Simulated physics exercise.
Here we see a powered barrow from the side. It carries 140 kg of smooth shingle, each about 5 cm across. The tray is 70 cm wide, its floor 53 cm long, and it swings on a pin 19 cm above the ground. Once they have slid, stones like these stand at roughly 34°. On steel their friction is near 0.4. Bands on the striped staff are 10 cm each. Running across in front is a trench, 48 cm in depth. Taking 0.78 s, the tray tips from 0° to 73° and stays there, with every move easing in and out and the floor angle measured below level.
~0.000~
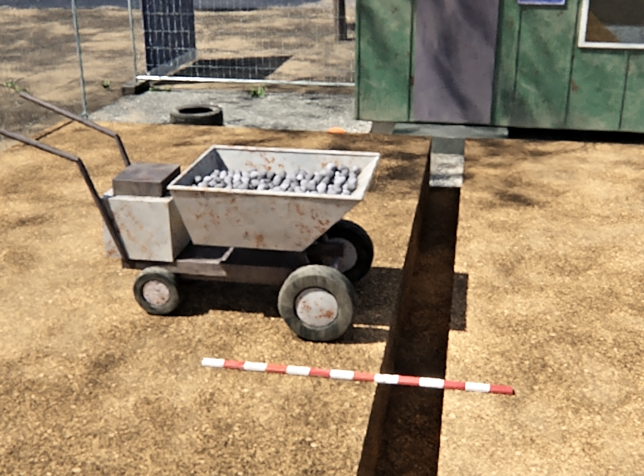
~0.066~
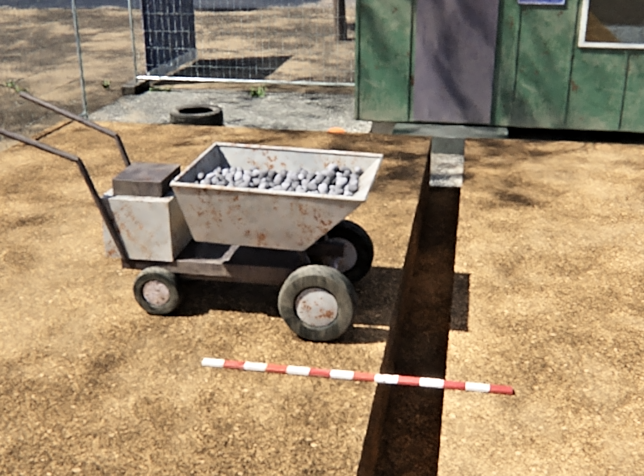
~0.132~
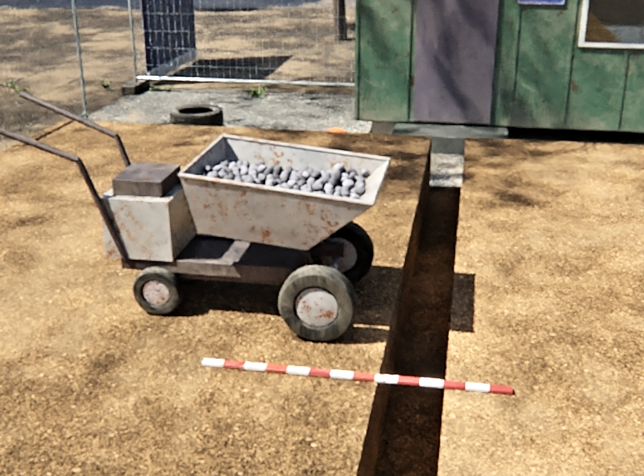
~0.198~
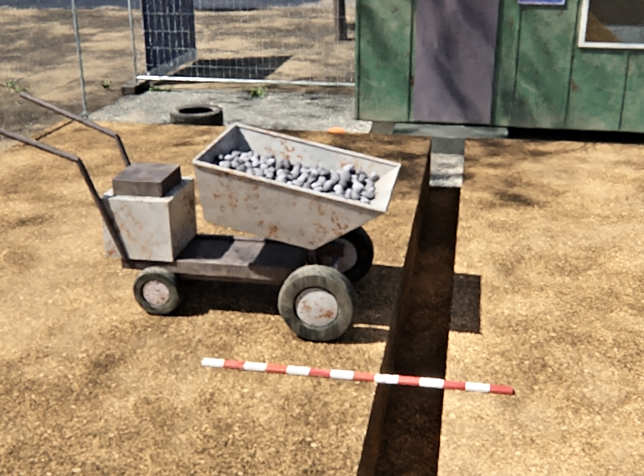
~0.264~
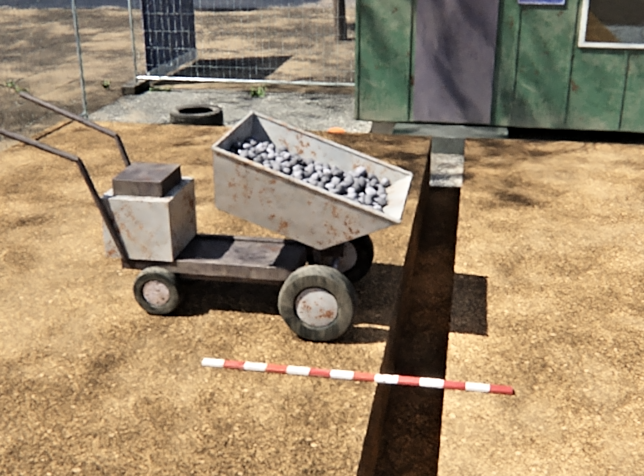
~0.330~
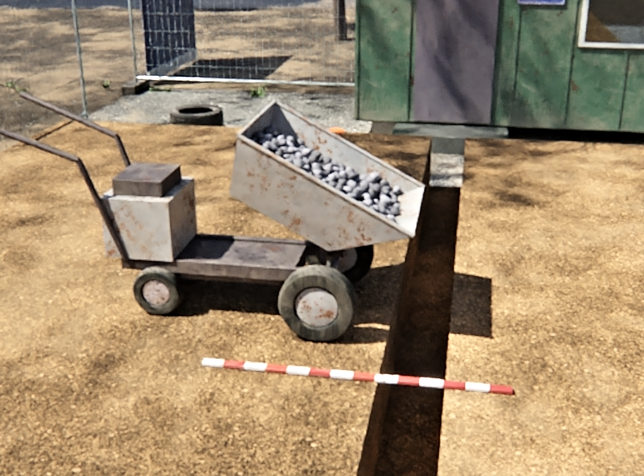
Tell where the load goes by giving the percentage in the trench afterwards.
About 8 per cent of the load is in the trench.
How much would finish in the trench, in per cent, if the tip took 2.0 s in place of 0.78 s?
Something close to 15 per cent.
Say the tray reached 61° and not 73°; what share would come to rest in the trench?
I'd guess some 15 in a hundred.
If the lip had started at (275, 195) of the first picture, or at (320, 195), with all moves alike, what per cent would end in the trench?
Around 90% for the first place and 45% for the second.
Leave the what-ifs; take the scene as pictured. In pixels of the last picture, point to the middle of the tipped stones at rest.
In the last view, about (530, 323).
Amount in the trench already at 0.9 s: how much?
By that point it's something like 0 in a hundred.
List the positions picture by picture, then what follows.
The tray is at 0°, its lip at (362, 199); the top of the load is at (313, 180), in the first frame.
The tray is at 1°, its lip at (365, 200); the top of the load is at (263, 176); the stones move at 0.3 m/s on average, in the second frame.
Lip at (374, 204), floor tilted 6°, highest stones at (240, 169); the stones move at 0.7 m/s on average, in the third frame.
The tray is at 12°, its lip at (386, 212); the top of the load is at (247, 159); the stones move at 1.0 m/s on average, in the fourth frame.
The tray is at 19°, its lip at (400, 222); the top of the load is at (251, 148); the stones move at 1.2 m/s on average, in the fifth frame.
The tray is at 28°, its lip at (414, 236); the top of the load is at (270, 138); the stones move at 1.3 m/s on average, in the sixth frame.
After 0.6 s the floor is at 61°; 100 % in the tray; the foremost stones are at (439, 268).
After 0.9 s the floor is at 73°; 56 % in the tray, 44 % past the trench; the foremost stones are at (542, 328).
After 1.2 s the floor is at 73°; 6 % in the tray, 2 % in the trench, 92 % past the trench; the foremost stones are past the picture's edge.
After 3.2 s the floor is at 73°; 0 % in the tray, 8 % in the trench, 92 % past the trench; the foremost stones are past the picture's edge.
